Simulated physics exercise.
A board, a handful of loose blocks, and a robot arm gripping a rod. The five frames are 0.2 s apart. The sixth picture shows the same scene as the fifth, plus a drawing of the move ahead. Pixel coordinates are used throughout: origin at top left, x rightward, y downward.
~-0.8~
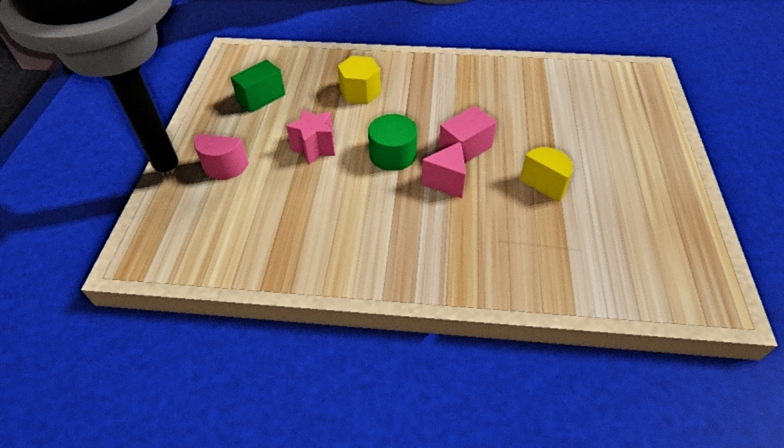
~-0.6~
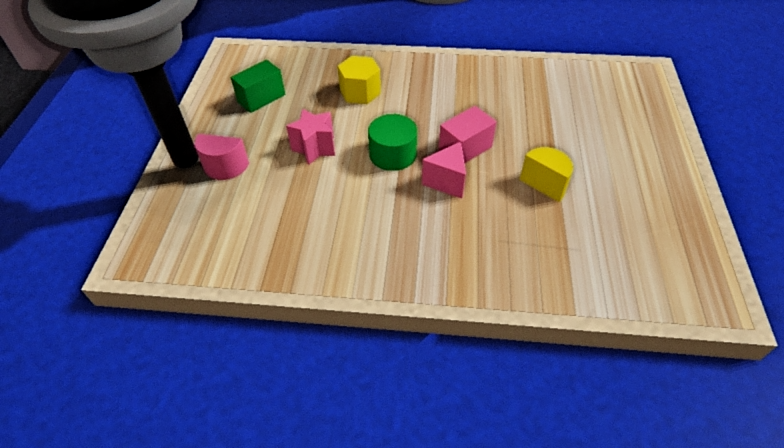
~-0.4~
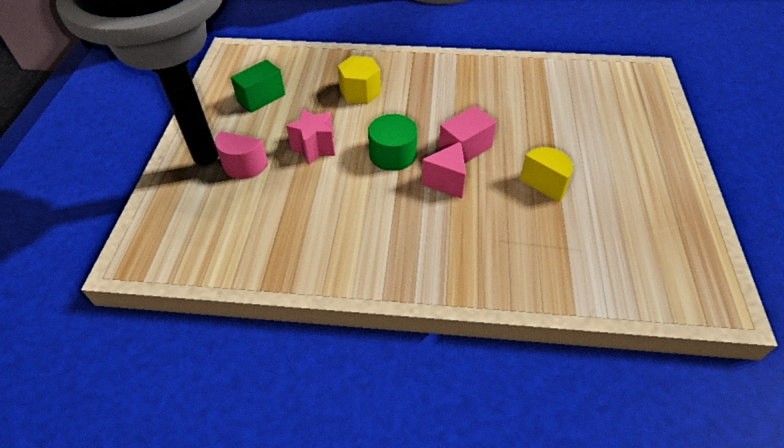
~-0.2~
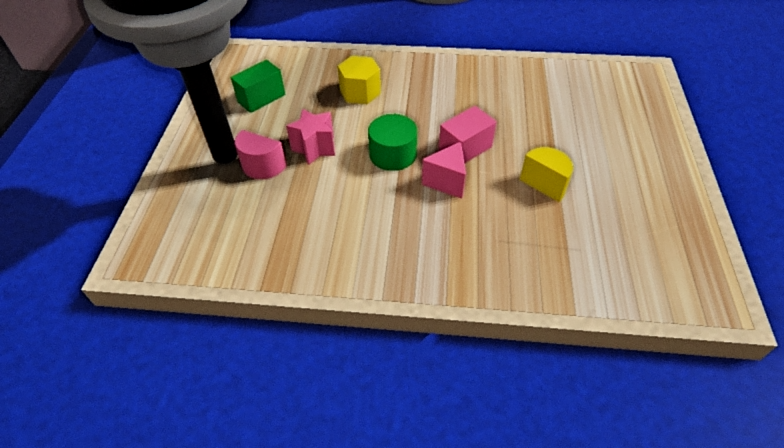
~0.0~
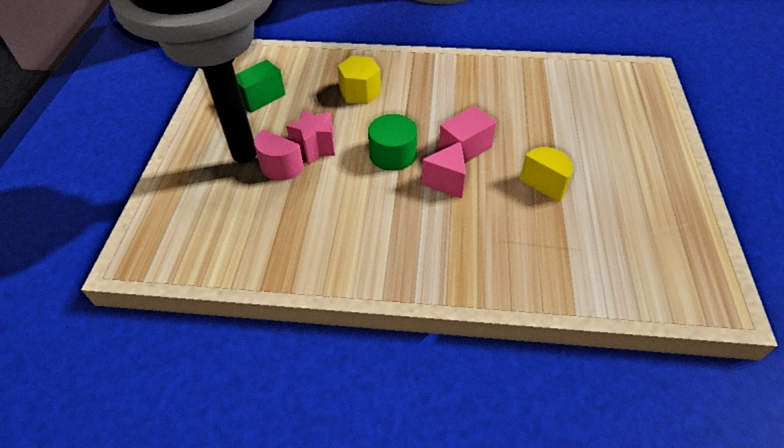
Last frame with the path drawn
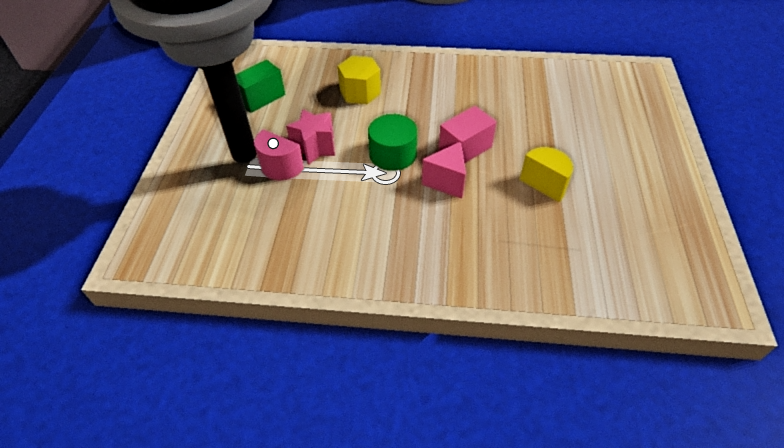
A robot arm's rod moves right and pushes the pink D-shaped block beside the pink star.
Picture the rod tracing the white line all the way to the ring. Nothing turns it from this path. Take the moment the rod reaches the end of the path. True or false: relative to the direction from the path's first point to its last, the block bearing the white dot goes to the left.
The claim does not hold.
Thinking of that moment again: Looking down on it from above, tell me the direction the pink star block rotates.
My prediction: CCW.
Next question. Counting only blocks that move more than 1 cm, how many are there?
I foresee three or more blocks being moved.
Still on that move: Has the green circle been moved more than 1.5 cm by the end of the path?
Yes, it checks out.
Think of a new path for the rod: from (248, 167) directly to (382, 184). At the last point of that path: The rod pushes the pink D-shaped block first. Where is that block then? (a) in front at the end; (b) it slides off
Correct choice: A.
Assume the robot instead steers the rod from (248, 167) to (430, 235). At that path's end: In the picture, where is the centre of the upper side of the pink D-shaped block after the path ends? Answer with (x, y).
I'd place it at (358, 153), taking the centre of its top.
Path on the board, in a line from (248, 167) to (386, 173); the dot is on the pink D-shaped block.
What follows on the original path. One third of the way, rod (292, 159); pink D-shaped block (321, 150), turned 15° clockwise; pink star block (318, 123), turned 35° anticlockwise.
Two thirds of the way, rod (339, 161); pink D-shaped block (367, 155), turned 30° clockwise; pink star block (329, 120), turned 80° anticlockwise.
At the end, rod (385, 163); pink D-shaped block (413, 162), turned 30° clockwise; pink star block (329, 120), turned 80° anticlockwise; green circle (410, 125); pink triangular block in place.
